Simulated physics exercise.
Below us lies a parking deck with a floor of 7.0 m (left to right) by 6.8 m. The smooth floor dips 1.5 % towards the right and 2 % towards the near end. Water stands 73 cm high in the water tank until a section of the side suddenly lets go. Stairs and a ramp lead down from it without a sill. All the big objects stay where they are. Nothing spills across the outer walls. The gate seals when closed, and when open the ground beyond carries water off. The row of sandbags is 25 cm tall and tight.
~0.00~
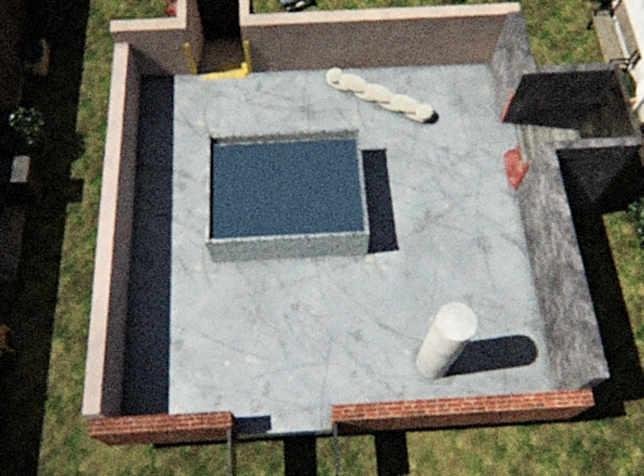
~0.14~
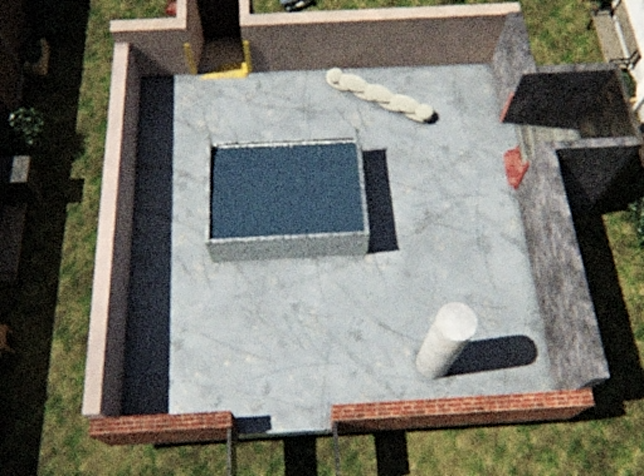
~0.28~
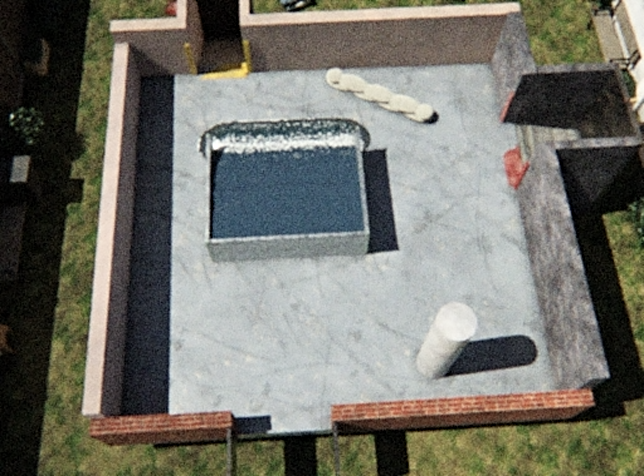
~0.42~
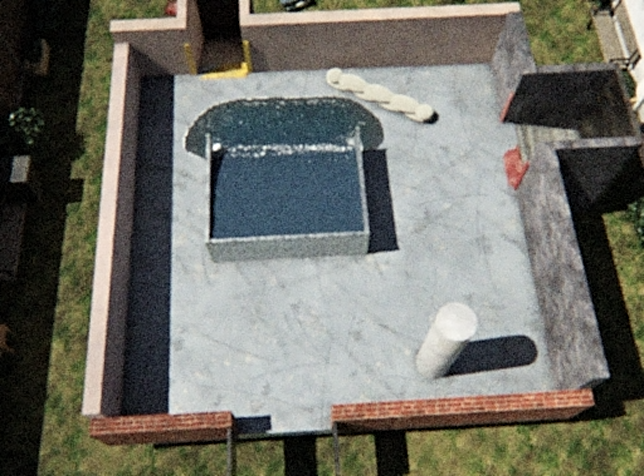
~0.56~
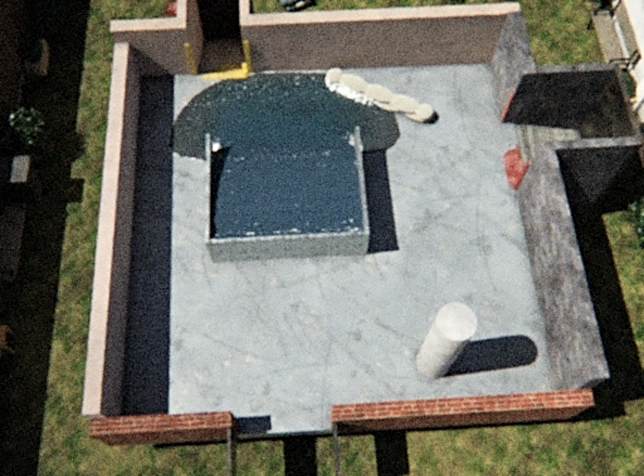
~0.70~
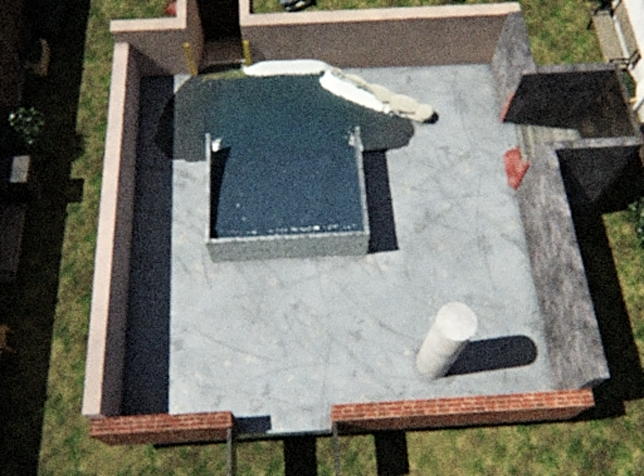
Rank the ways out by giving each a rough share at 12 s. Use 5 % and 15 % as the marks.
The gate opening takes from 5 to 15 %; the stairwell (marked yellow) takes more than 15 %; the ramp down (marked red) takes between 5 and 15 %.
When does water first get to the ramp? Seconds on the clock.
Ramp 2.2 s.
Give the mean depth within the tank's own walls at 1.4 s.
Roughly 36 cm on average.
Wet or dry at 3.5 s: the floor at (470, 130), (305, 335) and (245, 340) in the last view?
In turn: Flooded, still dry, dry.
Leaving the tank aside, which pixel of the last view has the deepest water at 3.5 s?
Around (149, 104).
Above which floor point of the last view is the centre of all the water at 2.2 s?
Around (295, 140).
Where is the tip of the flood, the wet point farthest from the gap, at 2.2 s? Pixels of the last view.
At about (491, 69).
After 1.4 s water covers 20 % of the floor and is deepest (52 cm) near (305, 90); gone so far, the gate opening 0 %, the stairwell (marked yellow) 3 %, the ramp down (marked red) 0 %.
After 2.2 s water covers 30 % of the floor and is deepest (40 cm) near (323, 90); gone so far, the gate opening 0 %, the stairwell (marked yellow) 9 %, the ramp down (marked red) 0 %.
After 3.5 s water covers 55 % of the floor and is deepest (28 cm) near (149, 104); gone so far, the gate opening 0 %, the stairwell (marked yellow) 13 %, the ramp down (marked red) 1 %.
After 7.0 s water covers 80 % of the floor and is deepest (20 cm) near (556, 401); gone so far, the gate opening 1 %, the stairwell (marked yellow) 18 %, the ramp down (marked red) 6 %.
After 12.0 s water covers 90 % of the floor and is deepest (14 cm) near (545, 401); gone so far, the gate opening 7 %, the stairwell (marked yellow) 19 %, the ramp down (marked red) 10 %.
